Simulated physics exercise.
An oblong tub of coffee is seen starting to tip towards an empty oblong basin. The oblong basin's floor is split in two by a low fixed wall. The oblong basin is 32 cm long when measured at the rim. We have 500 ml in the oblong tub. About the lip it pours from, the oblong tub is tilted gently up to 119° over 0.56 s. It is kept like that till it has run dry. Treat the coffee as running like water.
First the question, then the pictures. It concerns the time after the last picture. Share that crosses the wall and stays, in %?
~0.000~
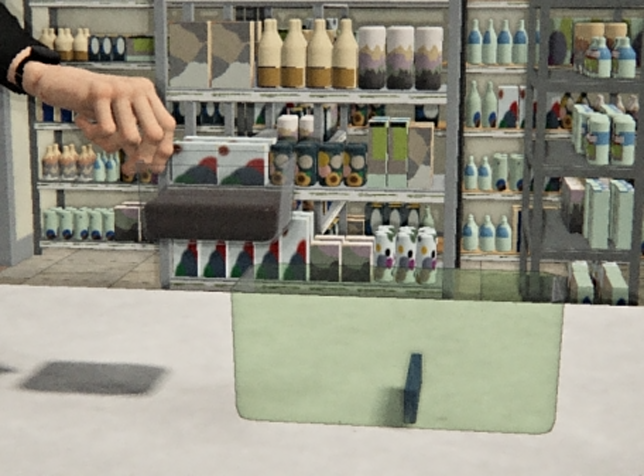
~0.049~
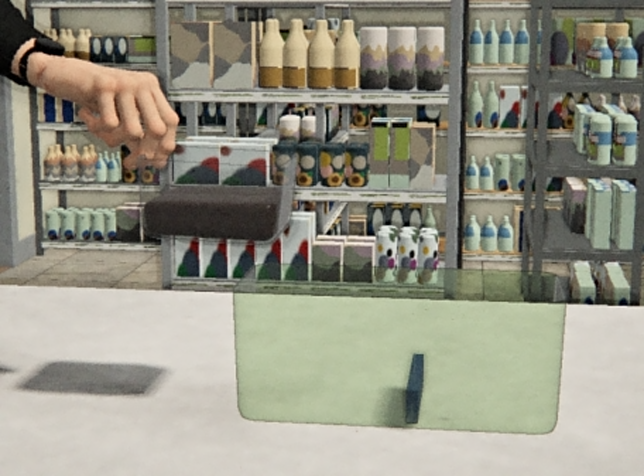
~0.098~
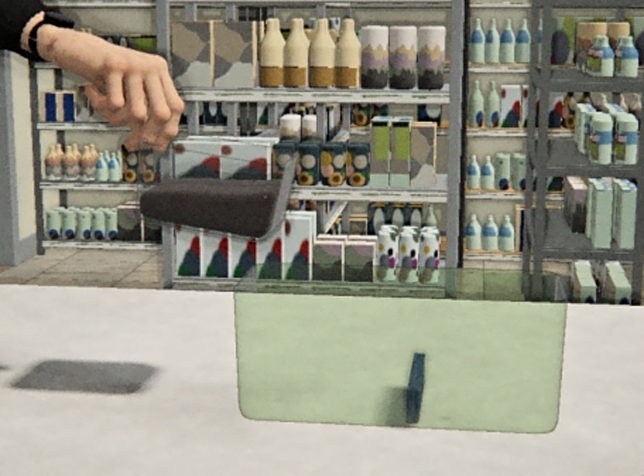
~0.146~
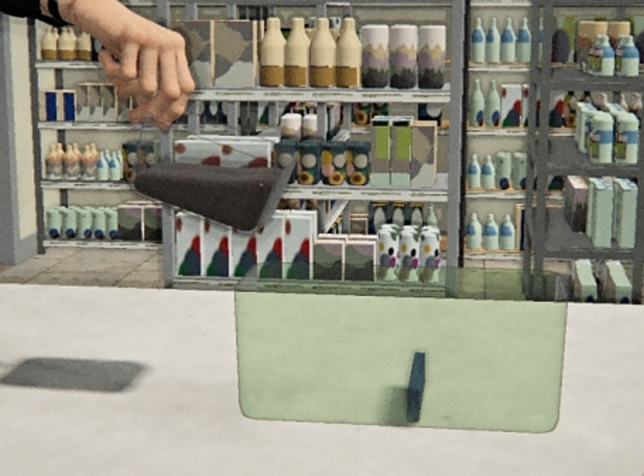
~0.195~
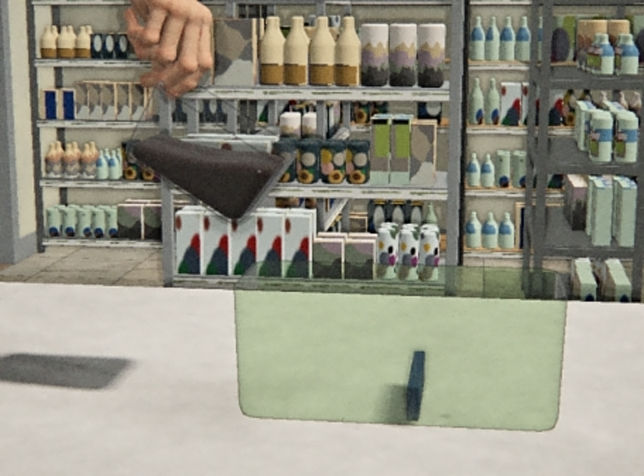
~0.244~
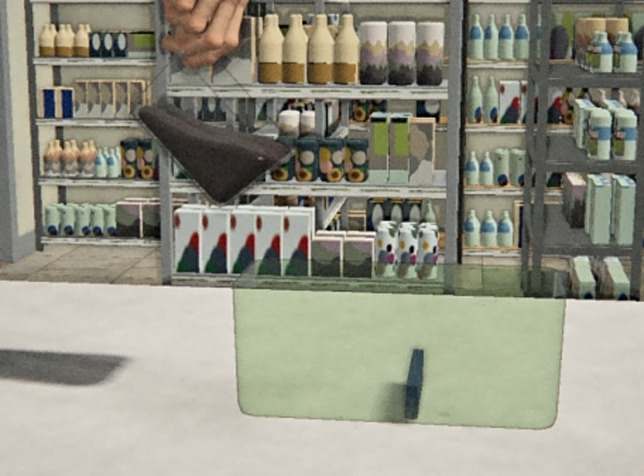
28 %.
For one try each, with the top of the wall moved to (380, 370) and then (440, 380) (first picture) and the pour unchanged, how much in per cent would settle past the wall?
70 per cent first, 20 per cent second.
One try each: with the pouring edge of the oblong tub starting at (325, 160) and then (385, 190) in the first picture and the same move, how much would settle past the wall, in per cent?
Near 60 in a hundred on the first go and near 70 in a hundred on the second.
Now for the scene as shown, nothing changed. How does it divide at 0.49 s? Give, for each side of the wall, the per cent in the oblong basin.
Roughly 7 sits left and 0 sits right.
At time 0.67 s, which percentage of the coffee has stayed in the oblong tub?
Near 0 percent, more or less.
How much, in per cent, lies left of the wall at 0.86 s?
Roughly 64 percent.
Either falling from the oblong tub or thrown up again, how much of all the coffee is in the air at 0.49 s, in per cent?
Roughly 70 percent.
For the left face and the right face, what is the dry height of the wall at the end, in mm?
The left comes to roughly 18 mm and the right to roughly 26 mm.
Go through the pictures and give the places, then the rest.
In the first picture, it leans 0°; its right rim is at (289, 162); the coffee meets the walls at (156, 196) and (285, 200); the oblong basin's rim runs from (242, 279) to (559, 289); the wall's top is at (414, 372).
In the second picture, it leans 2°; its right rim is at (290, 162); the coffee meets the walls at (157, 195) and (286, 196).
In the third picture, it leans 9°; its right rim is at (291, 161); the coffee meets the walls at (155, 187) and (284, 187).
In the fourth picture, it leans 19°; its right rim is at (291, 161); the coffee meets the walls at (147, 169) and (282, 176).
In the fifth picture, it leans 32°; its right rim is at (289, 160); the coffee meets the walls at (144, 139) and (282, 163).
In the sixth picture, it leans 48°; its right rim is at (287, 158); the coffee meets the walls at (149, 106) and (280, 148).
Then, 0.49 s in, the tilt is 114° and 22 per cent is still to pour, 7 is left of the wall and 0 right of it.
Then, 0.67 s in, the tilt is 119° and 0 per cent is still to pour, 60 is left of the wall and 34 right of it.
Then, 0.86 s in, the tilt is 119° and 0 per cent is still to pour, 65 is left of the wall and 25 right of it.
Then, 1.06 s in, the tilt is 119° and 0 per cent is still to pour, 68 is left of the wall and 27 right of it.
Finally, 68 per cent lies left of the wall, 28 right of it and 4 outside.
